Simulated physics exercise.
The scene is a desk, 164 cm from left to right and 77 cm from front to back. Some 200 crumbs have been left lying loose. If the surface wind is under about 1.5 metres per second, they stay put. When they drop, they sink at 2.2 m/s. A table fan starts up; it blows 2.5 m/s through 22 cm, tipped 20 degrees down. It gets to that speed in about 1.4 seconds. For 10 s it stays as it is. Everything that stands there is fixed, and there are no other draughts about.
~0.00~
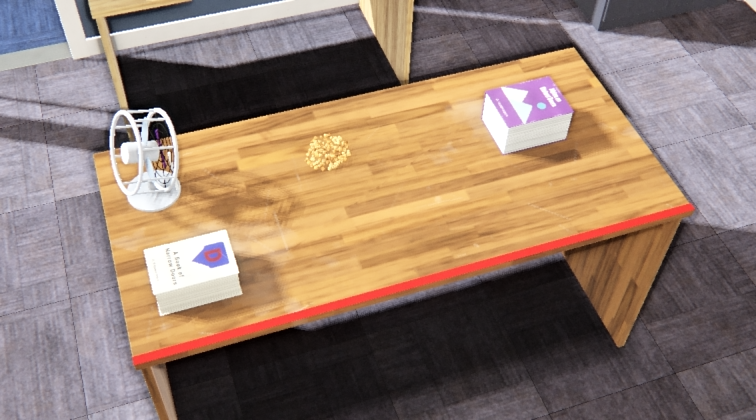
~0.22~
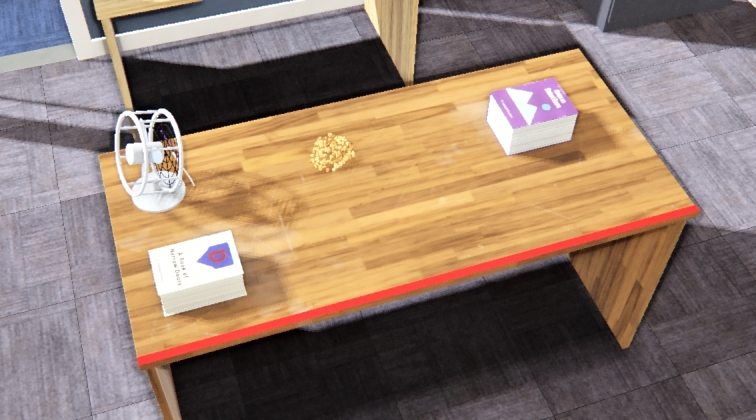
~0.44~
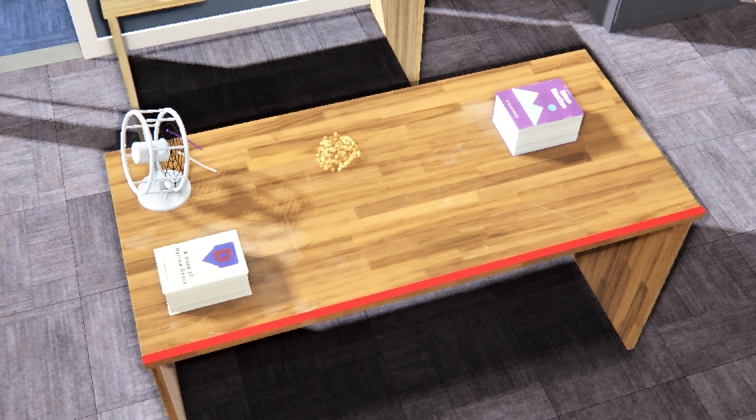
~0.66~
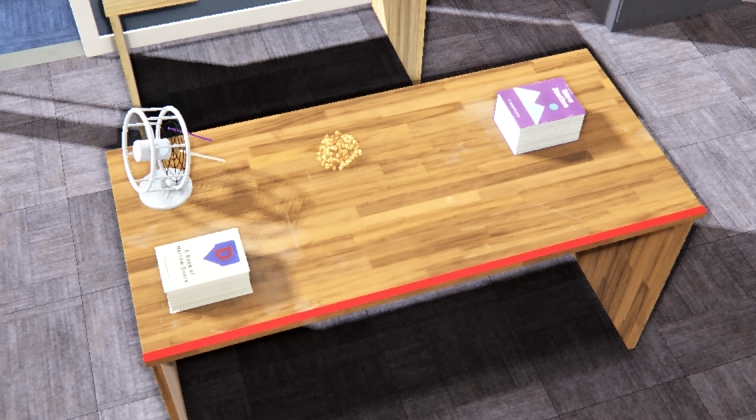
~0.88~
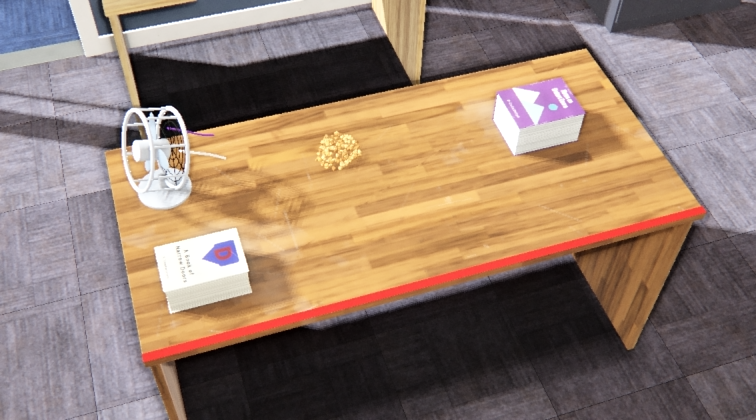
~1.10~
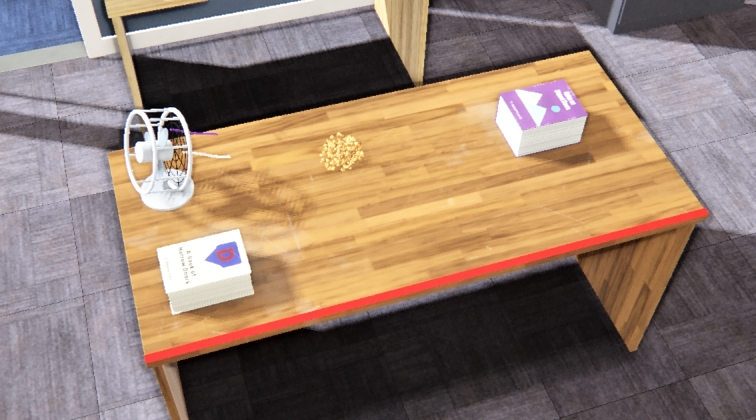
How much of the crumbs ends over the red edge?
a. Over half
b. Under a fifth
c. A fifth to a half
Under a fifth (b).
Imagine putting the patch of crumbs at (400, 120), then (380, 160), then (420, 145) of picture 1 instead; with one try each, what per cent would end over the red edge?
Try by try: About 0 per cent, 0 per cent and 0 per cent.
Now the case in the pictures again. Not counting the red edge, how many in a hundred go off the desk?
About 40 %.
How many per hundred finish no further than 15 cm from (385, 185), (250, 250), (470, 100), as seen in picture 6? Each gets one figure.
Estimates in listed order: 0 %; 0 %; 0 %.
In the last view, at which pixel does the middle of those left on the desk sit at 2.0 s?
Around (513, 116).
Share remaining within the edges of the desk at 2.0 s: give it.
Some 100 percent are still there.
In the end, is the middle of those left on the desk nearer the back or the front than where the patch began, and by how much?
Forward, some 10 cm.
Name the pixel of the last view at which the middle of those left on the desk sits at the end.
The middle sits near pixel (509, 145).
After 2.0 s the count stands so, 0 % are over the red edge; the middle of those still in play is near (513, 116).
After 3.2 s the count stands so, 0 % are over the red edge; the middle of those still in play is near (508, 144).
After 5.5 s the count stands so, 0 % are over the red edge; the middle of those still in play is near (508, 144).
After 10.0 s, at the end, 0 % are over the red edge; the middle of those still in play is near (509, 145).
